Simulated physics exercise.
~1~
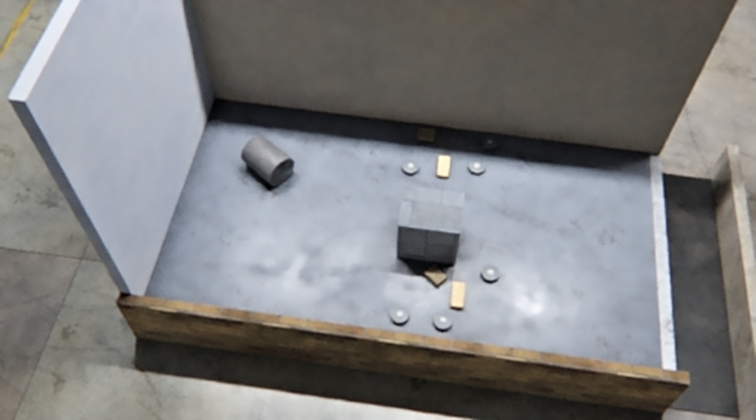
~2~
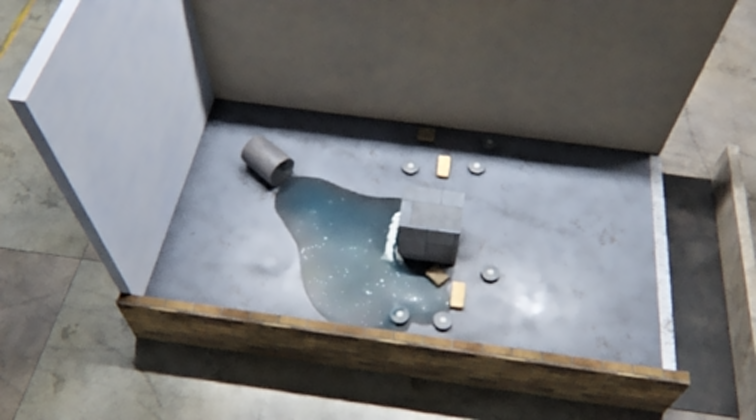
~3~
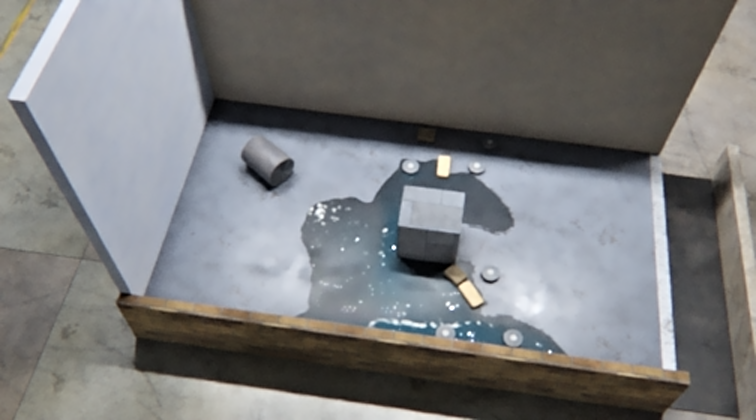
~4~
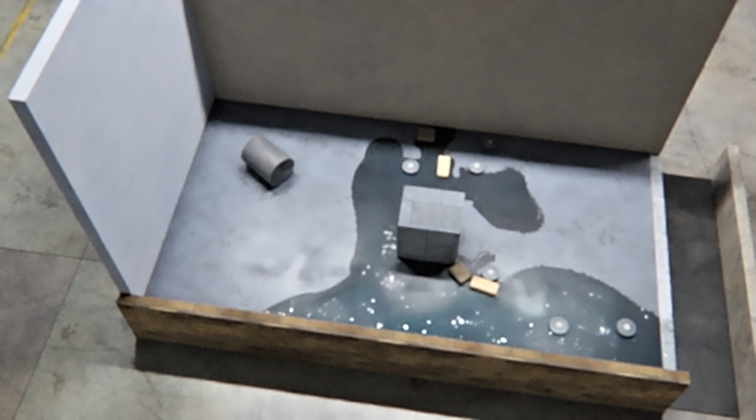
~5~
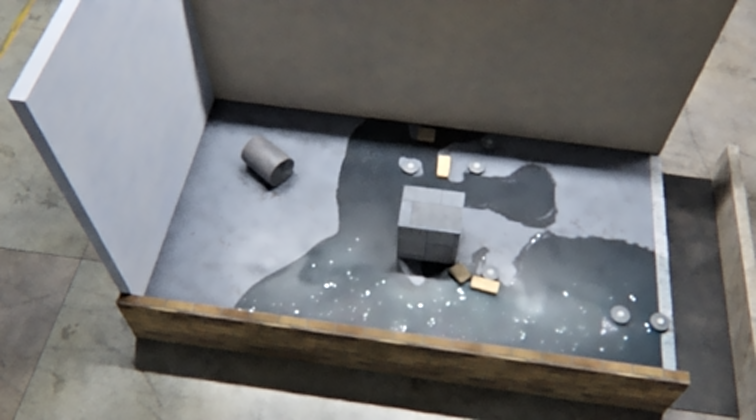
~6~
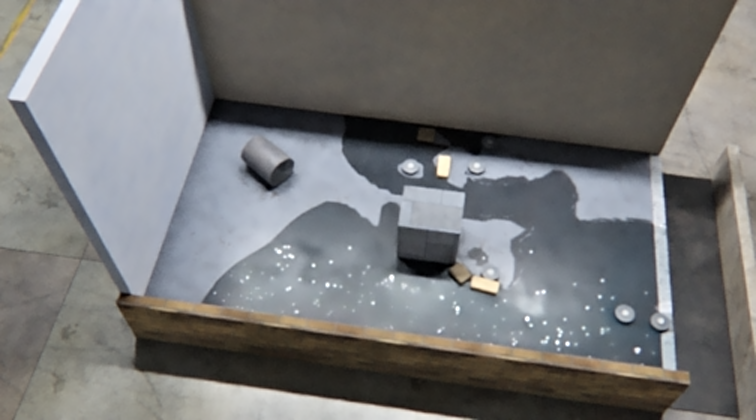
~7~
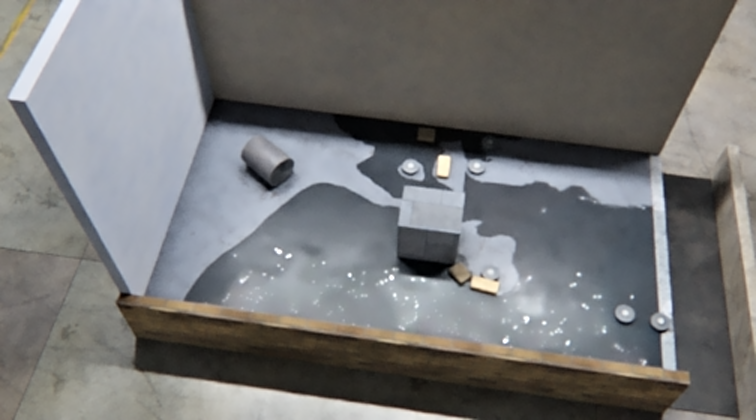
The footage shows a walled floor seen from above, where dark water spreads from beside a drum lying on its side, flows around a grey block and carries two small discs rightward, while small blocks near the centre shift slightly before everything settles amid wide, glinting puddles.
